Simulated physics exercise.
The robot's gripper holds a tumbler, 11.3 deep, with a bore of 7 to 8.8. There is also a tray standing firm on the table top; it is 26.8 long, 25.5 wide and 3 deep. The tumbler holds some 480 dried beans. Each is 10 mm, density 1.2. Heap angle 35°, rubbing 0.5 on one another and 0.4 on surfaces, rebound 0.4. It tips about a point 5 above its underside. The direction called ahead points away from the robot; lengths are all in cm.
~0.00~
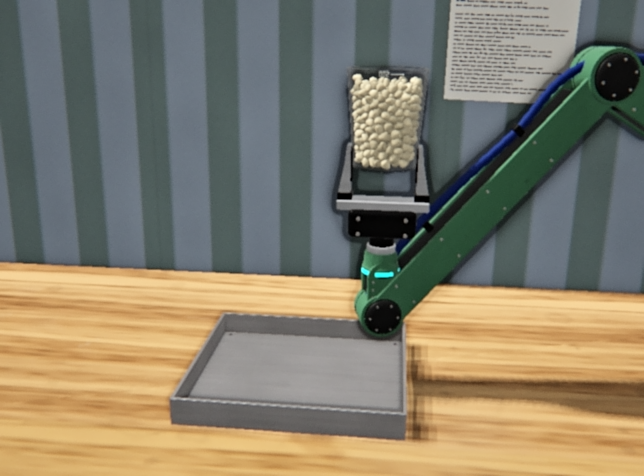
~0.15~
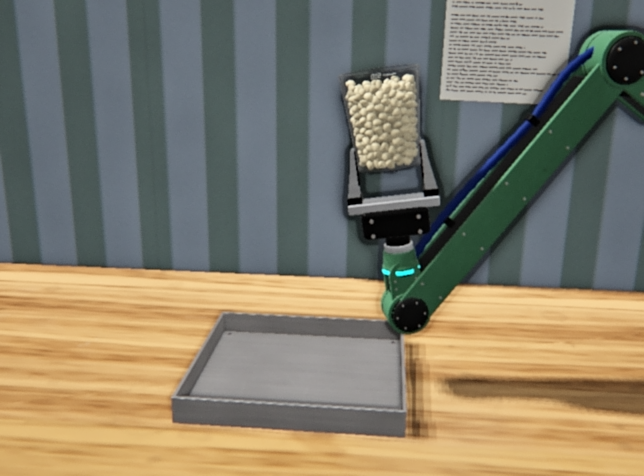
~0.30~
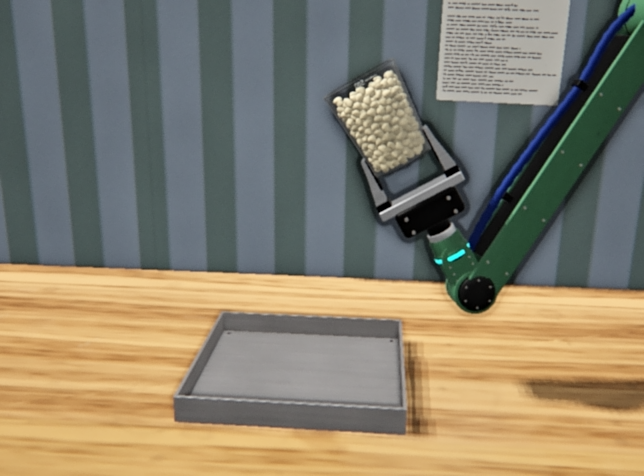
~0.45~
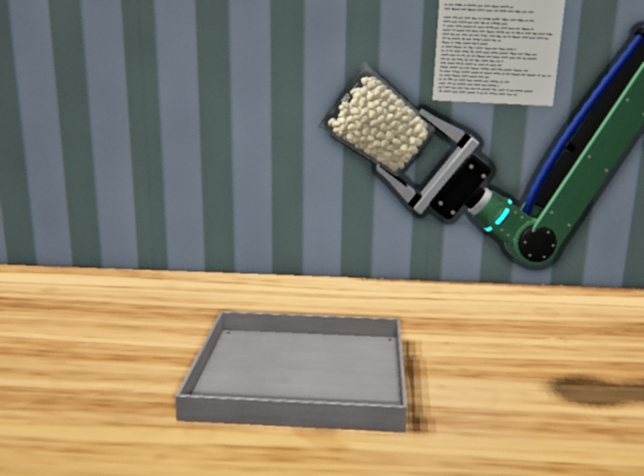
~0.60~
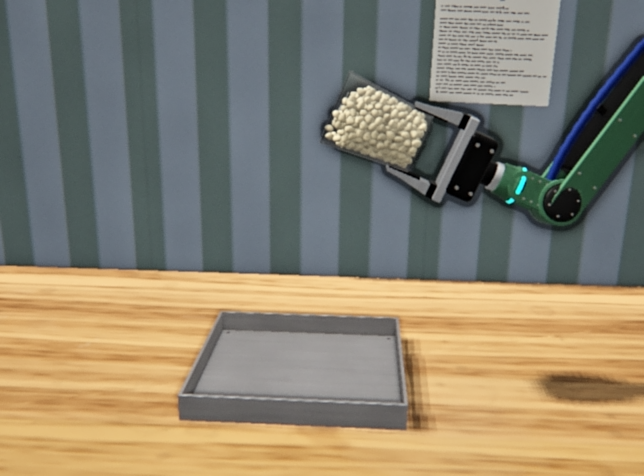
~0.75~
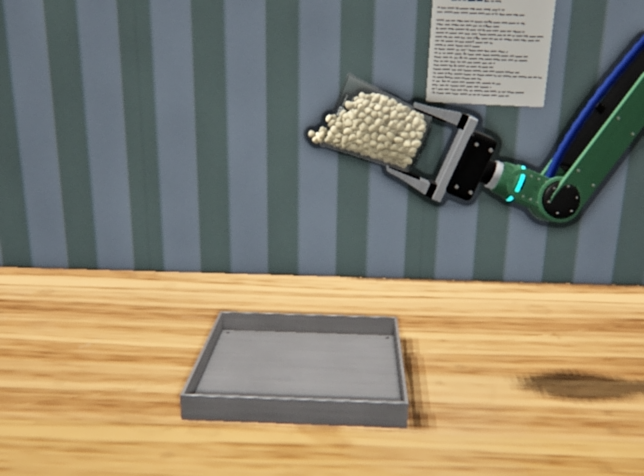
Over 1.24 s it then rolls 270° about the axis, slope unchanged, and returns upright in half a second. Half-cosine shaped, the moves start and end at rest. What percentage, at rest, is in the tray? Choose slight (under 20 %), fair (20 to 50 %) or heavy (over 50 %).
Slight, under 20 %.
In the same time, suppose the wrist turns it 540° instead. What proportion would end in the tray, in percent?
Share: Close to 15 %.
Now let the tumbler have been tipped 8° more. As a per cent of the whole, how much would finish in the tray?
Then about 25 per cent.
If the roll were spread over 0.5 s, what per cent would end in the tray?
Estimated share: Close to 5 %.
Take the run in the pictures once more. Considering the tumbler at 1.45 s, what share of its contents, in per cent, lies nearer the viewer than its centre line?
55 per cent, roughly.
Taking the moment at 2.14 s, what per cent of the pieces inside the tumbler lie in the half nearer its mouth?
45 %, roughly.
By 1.45 s, tipped 69°, highest piece 38 above the table; 459 in the tumbler, 13 in the tray, 1 on the table or floor, 6 in flight or on a rim.
By 2.14 s, tipped 54°, highest piece 38 above the table; 420 in the tumbler, 48 in the tray, 2 on the table or floor, 9 in flight or on a rim.
By 2.69 s, upright, highest piece 40 above the table; 419 in the tumbler, 58 in the tray, 2 on the table or floor.
By 3.39 s, upright, highest piece 40 above the table; 419 in the tumbler, 58 in the tray, 2 on the table or floor.
Final count, 419 in the tumbler, 58 in the tray, 2 on the table or floor. That is 12 % in the tray.
